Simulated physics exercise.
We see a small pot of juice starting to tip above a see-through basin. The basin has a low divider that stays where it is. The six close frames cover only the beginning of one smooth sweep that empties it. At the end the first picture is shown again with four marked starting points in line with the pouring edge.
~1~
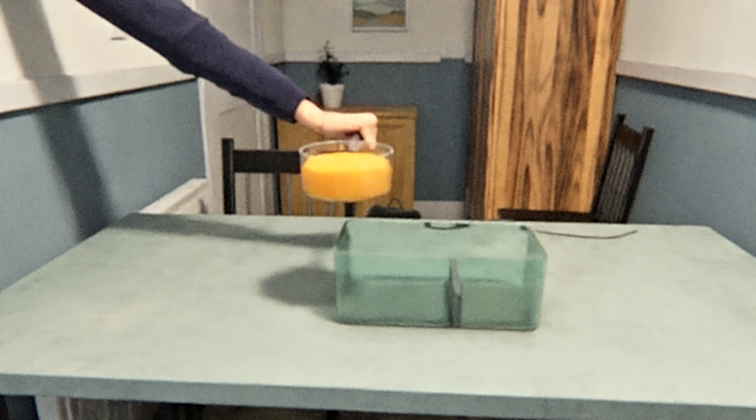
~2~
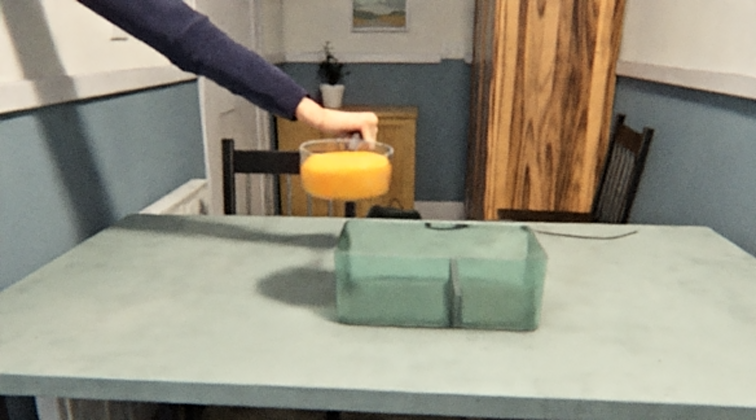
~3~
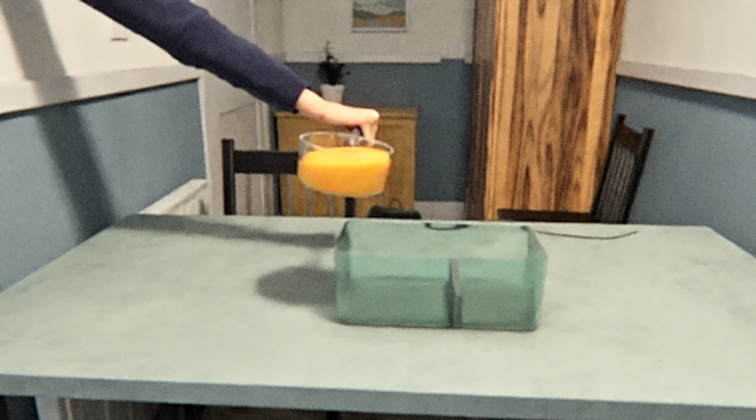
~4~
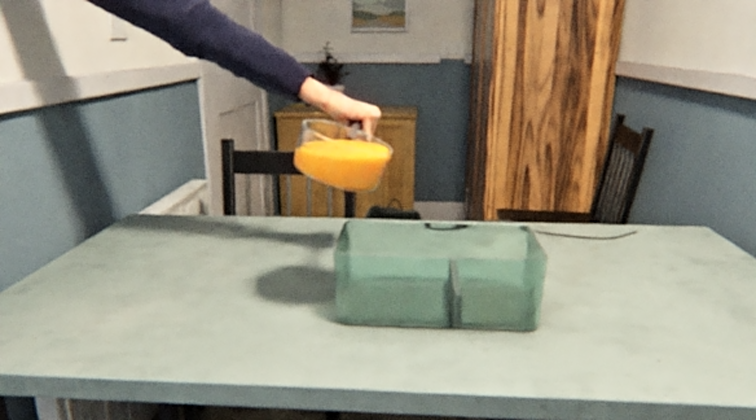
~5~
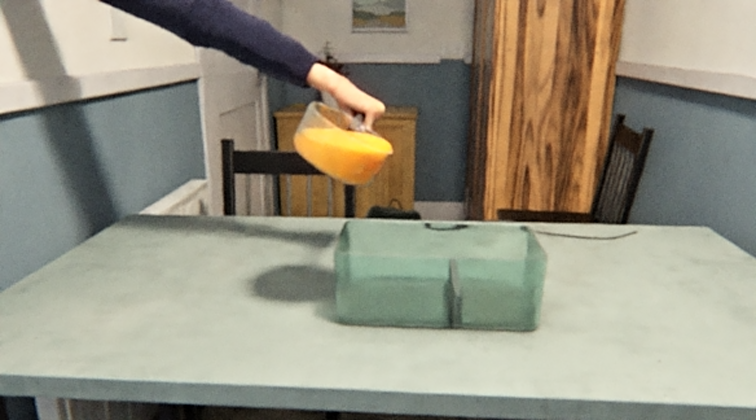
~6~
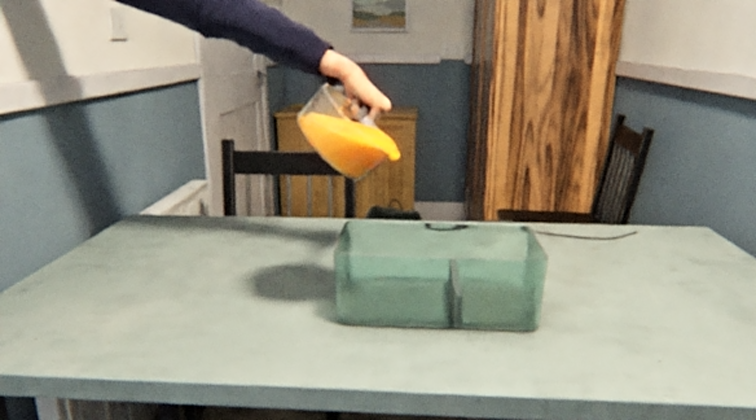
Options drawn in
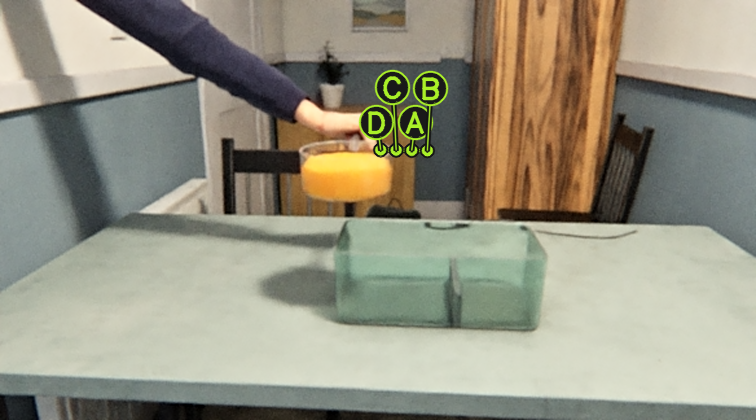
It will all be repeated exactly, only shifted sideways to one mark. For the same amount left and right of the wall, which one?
The best place is D.
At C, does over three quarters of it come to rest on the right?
No.
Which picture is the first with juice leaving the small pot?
Picture 5.
In lime, A at (411, 150); B at (427, 150); C at (396, 150); D at (380, 149).
Choosing A, about 25 % ends left of the wall and 64 % right of it; 11 % is lost outside.
Choosing B, about 29 % ends left of the wall and 64 % right of it; 7 % is lost outside.
Choosing C, about 28 % ends left of the wall and 61 % right of it; 11 % is lost outside.
Choosing D, about 47 % ends left of the wall and 45 % right of it; 9 % is lost outside.
